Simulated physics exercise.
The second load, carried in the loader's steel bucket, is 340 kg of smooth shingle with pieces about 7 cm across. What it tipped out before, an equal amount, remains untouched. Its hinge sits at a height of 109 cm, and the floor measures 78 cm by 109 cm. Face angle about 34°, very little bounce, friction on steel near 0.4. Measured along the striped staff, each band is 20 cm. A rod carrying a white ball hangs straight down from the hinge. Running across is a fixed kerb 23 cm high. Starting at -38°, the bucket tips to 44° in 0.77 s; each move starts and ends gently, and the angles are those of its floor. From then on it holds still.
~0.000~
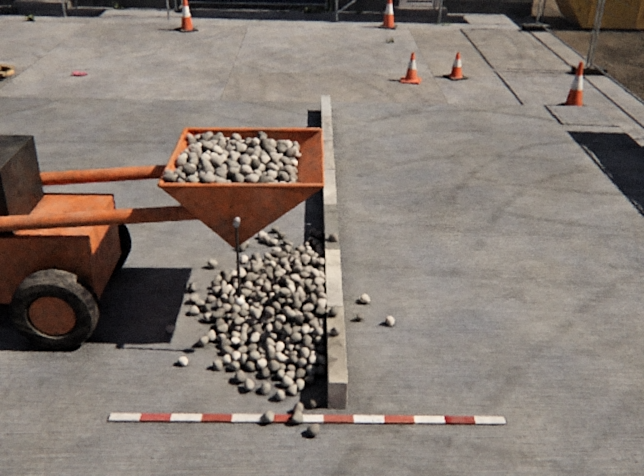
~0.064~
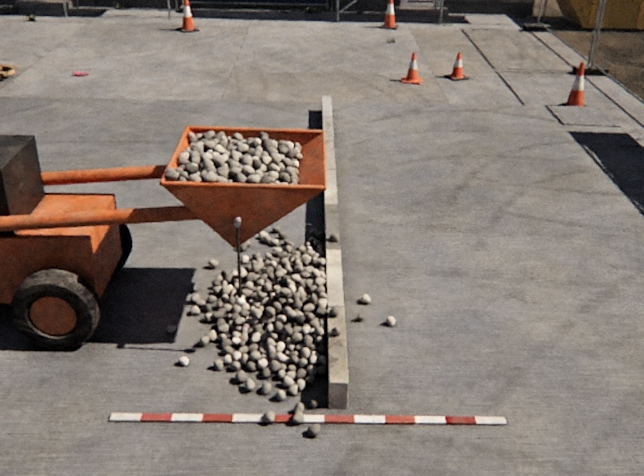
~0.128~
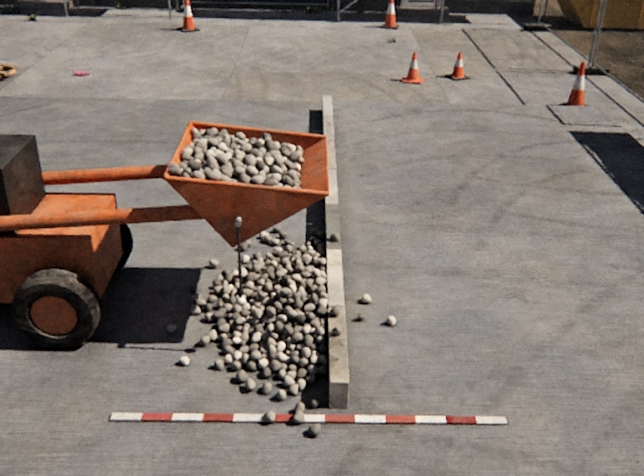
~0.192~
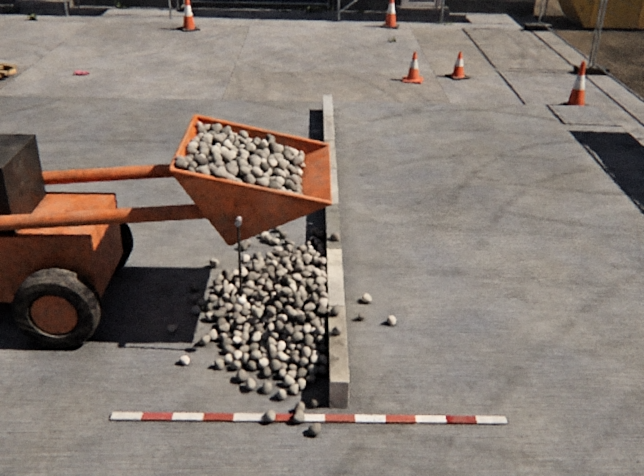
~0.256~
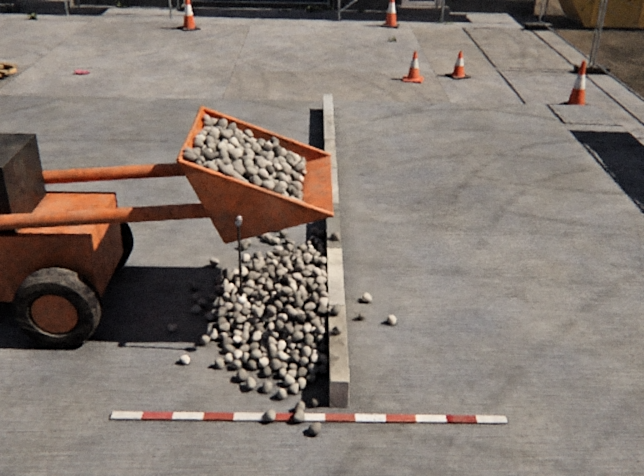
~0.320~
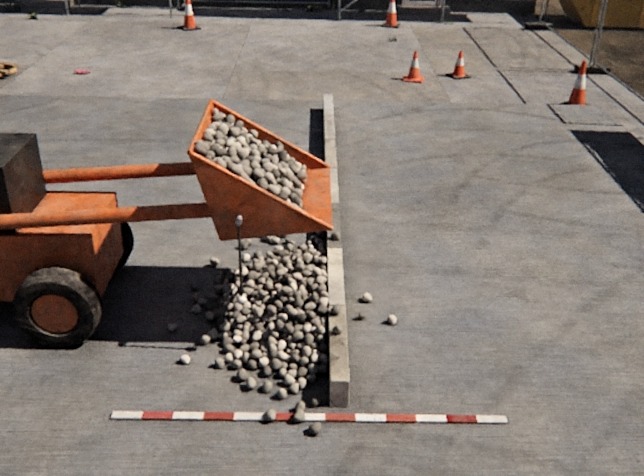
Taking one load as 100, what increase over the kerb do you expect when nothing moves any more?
54 out of 100.
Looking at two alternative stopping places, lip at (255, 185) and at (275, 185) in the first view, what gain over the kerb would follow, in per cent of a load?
Some 0 percent first and 10 percent second.
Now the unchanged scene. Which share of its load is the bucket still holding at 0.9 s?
Some 55 %, roughly, is held.
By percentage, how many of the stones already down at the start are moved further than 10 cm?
Estimate: 5 %, roughly.
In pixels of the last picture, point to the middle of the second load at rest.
Roughly pixel (352, 298) in the last view.
After 0.6 s the floor is at 32°; in per cent of one load, 100 in the bucket, 100 on this side of the kerb, 0 over the kerb; the foremost stones are at (348, 306).
After 0.9 s the floor is at 44°; in per cent of one load, 55 in the bucket, 143 on this side of the kerb, 1 over the kerb; the foremost stones are at (359, 296).
After 1.2 s the floor is at 44°; in per cent of one load, 4 in the bucket, 158 on this side of the kerb, 39 over the kerb; the foremost stones are at (438, 301).
After 3.8 s the floor is at 44°; in per cent of one load, 0 in the bucket, 146 on this side of the kerb, 54 over the kerb; the foremost stones are at (598, 294). Net gain over the kerb, 54.
